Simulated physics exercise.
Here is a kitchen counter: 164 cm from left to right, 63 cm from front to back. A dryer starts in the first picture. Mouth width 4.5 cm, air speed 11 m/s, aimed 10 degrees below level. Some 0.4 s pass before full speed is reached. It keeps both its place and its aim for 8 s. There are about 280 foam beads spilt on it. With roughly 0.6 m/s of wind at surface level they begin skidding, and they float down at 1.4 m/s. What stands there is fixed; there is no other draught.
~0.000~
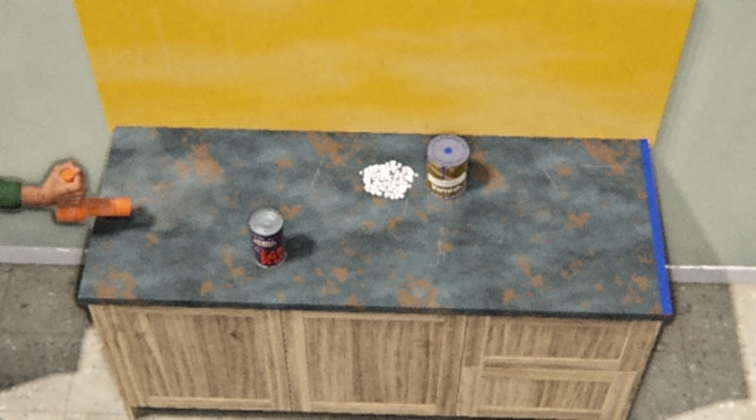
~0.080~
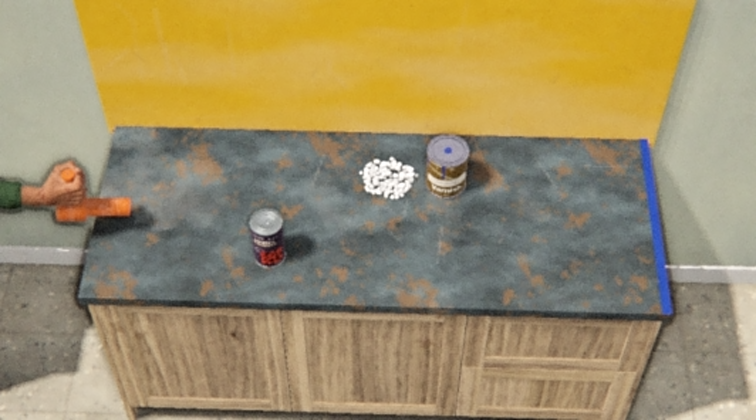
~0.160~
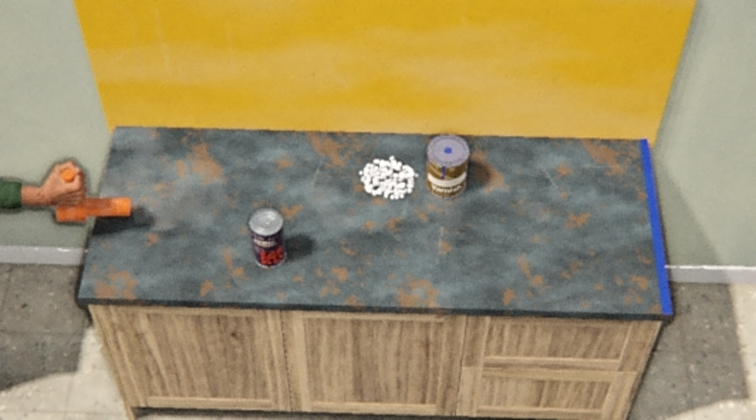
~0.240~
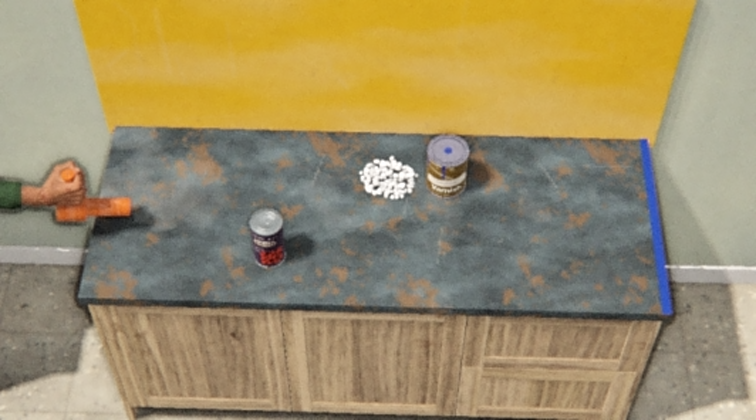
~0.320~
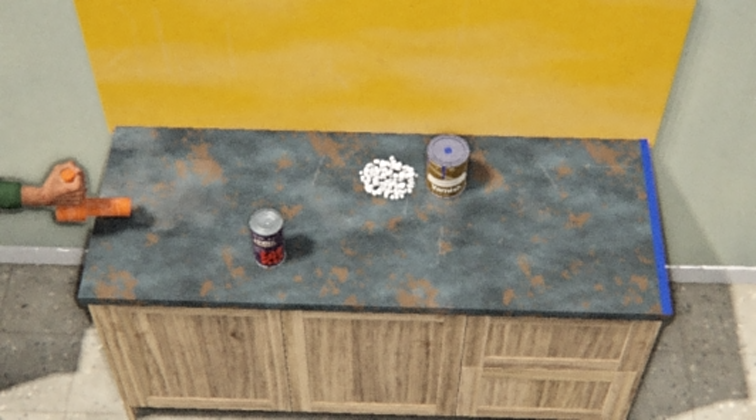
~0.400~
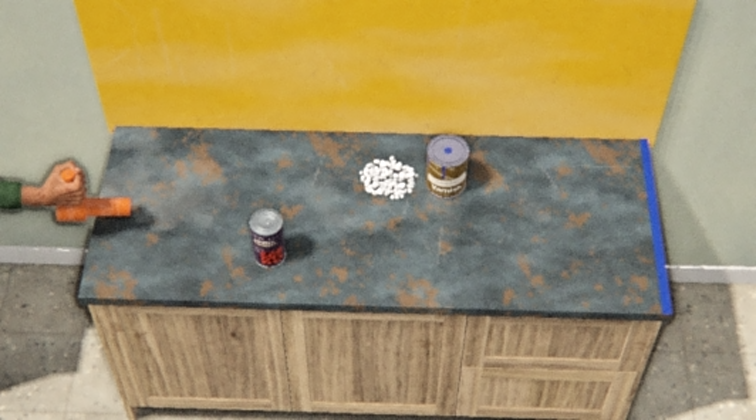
A hand at the left held an orange dryer steady over a dark kitchen counter, while the small white foam beads beside two tins barely stirred, nearly all staying in their pile.
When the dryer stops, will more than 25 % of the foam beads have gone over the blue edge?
Yes.
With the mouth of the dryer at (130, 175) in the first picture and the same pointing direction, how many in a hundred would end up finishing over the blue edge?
Some 90 %.
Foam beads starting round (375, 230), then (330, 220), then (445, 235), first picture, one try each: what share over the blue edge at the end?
About 60, 60 and 80 in a hundred, in that order.
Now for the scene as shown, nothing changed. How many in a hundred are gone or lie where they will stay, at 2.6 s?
100 per cent.
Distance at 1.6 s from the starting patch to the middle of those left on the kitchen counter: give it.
Centre offset: Approx. 75 cm.
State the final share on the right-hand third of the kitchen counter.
0 %.
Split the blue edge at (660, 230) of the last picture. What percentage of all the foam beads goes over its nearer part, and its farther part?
2 % nearer; 100 % farther.
After 1.6 s, 72 % are over the blue edge; the middle of those still in play is near (639, 162); 51 % have settled or left.
After 2.6 s, 99 % are over the blue edge; 98 % have settled or left.
After 4.4 s, 100 % are over the blue edge; 100 % have settled or left.
After 8.0 s, at the end, 100 % are over the blue edge.
